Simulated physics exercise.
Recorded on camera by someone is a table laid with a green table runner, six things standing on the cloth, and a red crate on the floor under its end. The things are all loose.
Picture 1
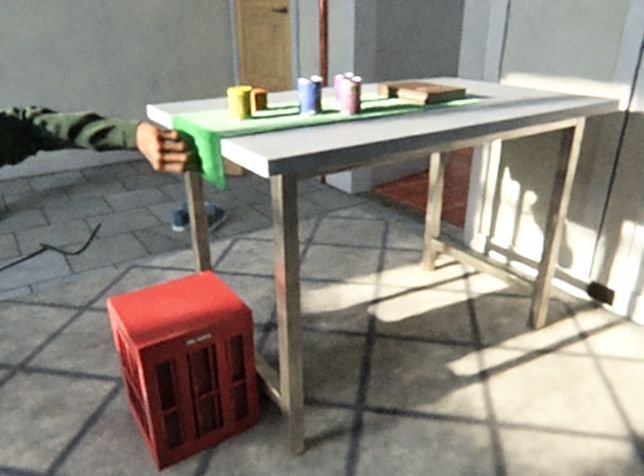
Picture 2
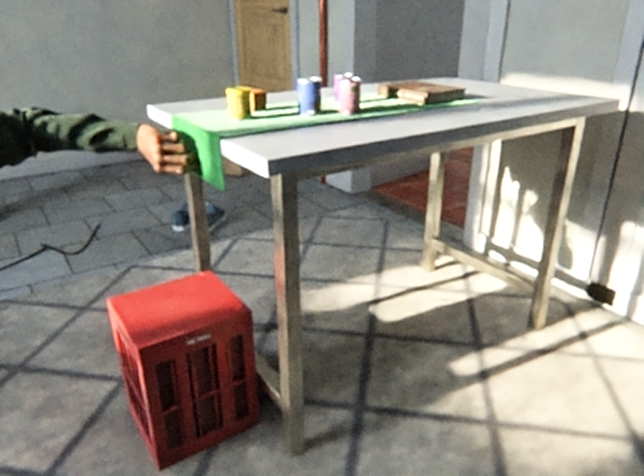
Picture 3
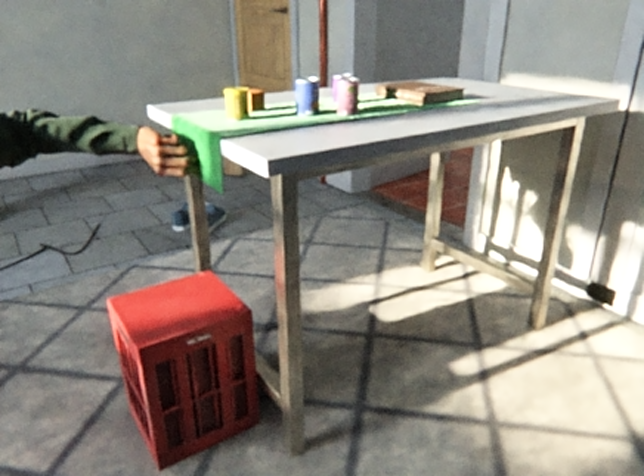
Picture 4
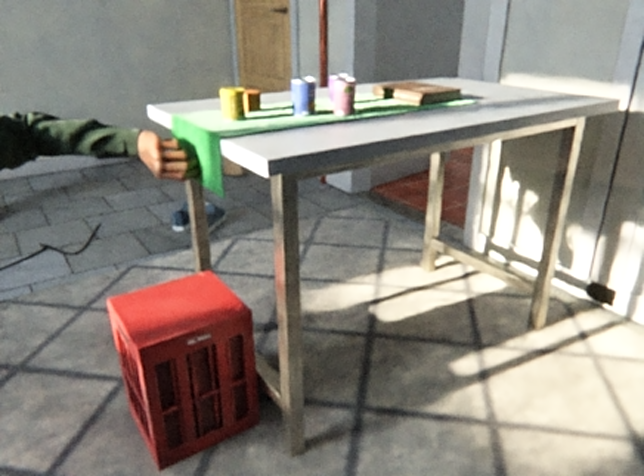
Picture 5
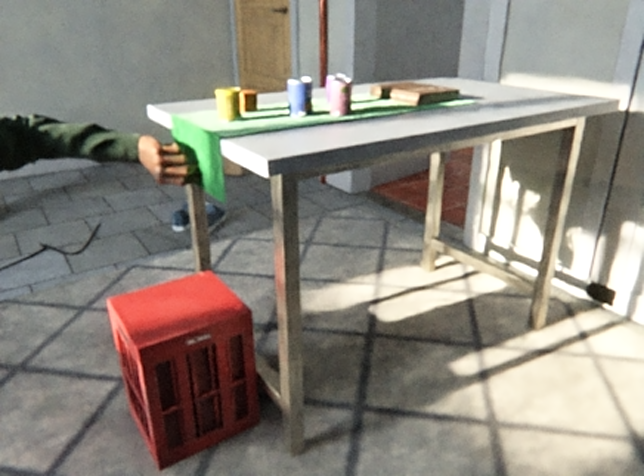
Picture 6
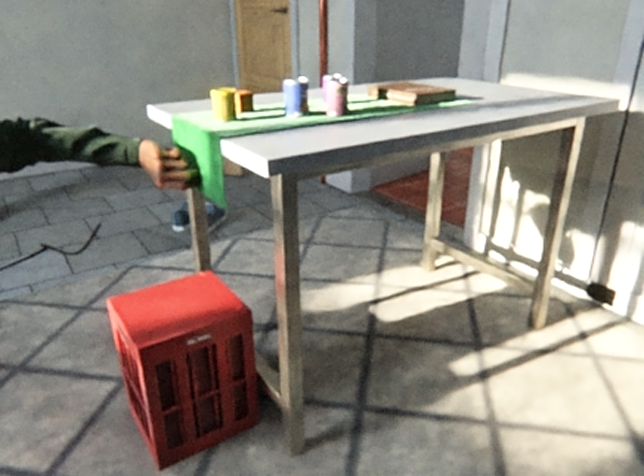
At first, a hand at the left grips the end of a green runner on a white table set with small colored cans and a brown object, a red crate below. The hand then draws the cloth slightly downward, and its hanging edge lowers while the cans shift a little left.
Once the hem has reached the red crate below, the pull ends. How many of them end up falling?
Gone: Three.
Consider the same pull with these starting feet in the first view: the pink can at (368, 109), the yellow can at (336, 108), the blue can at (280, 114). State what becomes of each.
Start with the pink can, which is kept; next the yellow can, which is kept; last the blue can, which is lost.
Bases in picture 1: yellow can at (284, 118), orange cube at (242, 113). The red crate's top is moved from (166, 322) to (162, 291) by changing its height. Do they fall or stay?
Yellow can is gone, orange cube is gone.
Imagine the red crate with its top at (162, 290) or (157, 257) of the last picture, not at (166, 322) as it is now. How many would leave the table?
First case 2, second 1.
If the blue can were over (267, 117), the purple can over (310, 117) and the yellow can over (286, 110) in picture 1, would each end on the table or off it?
The blue can will end up down, the purple can will end up down, and the yellow can will end up down.
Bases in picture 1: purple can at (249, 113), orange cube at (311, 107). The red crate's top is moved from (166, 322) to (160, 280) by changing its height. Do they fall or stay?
Purple can is gone, orange cube stays.
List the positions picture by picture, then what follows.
In the first picture, hem (225, 190); yellow can (240, 89); orange cube (256, 91); blue can (310, 79); pink can (351, 79); purple can (345, 75); top of the crate (167, 323).
In the second picture, hem (224, 191); yellow can (239, 89).
In the third picture, hem (223, 194); orange cube (253, 91).
In the fourth picture, hem (224, 199); blue can (304, 79); top of the crate (167, 323).
In the fifth picture, hem (226, 203); pink can (342, 80).
In the sixth picture, hem (226, 208); yellow can (224, 90); orange cube (242, 92); blue can (296, 80); pink can (338, 80); purple can (333, 76).
Soon after, hem near (203, 251); yellow can gone.
After that, hem on the crate; yellow can, orange cube and blue can gone.
In the end, hem on the crate; yellow can, orange cube and blue can gone. It carries off three.
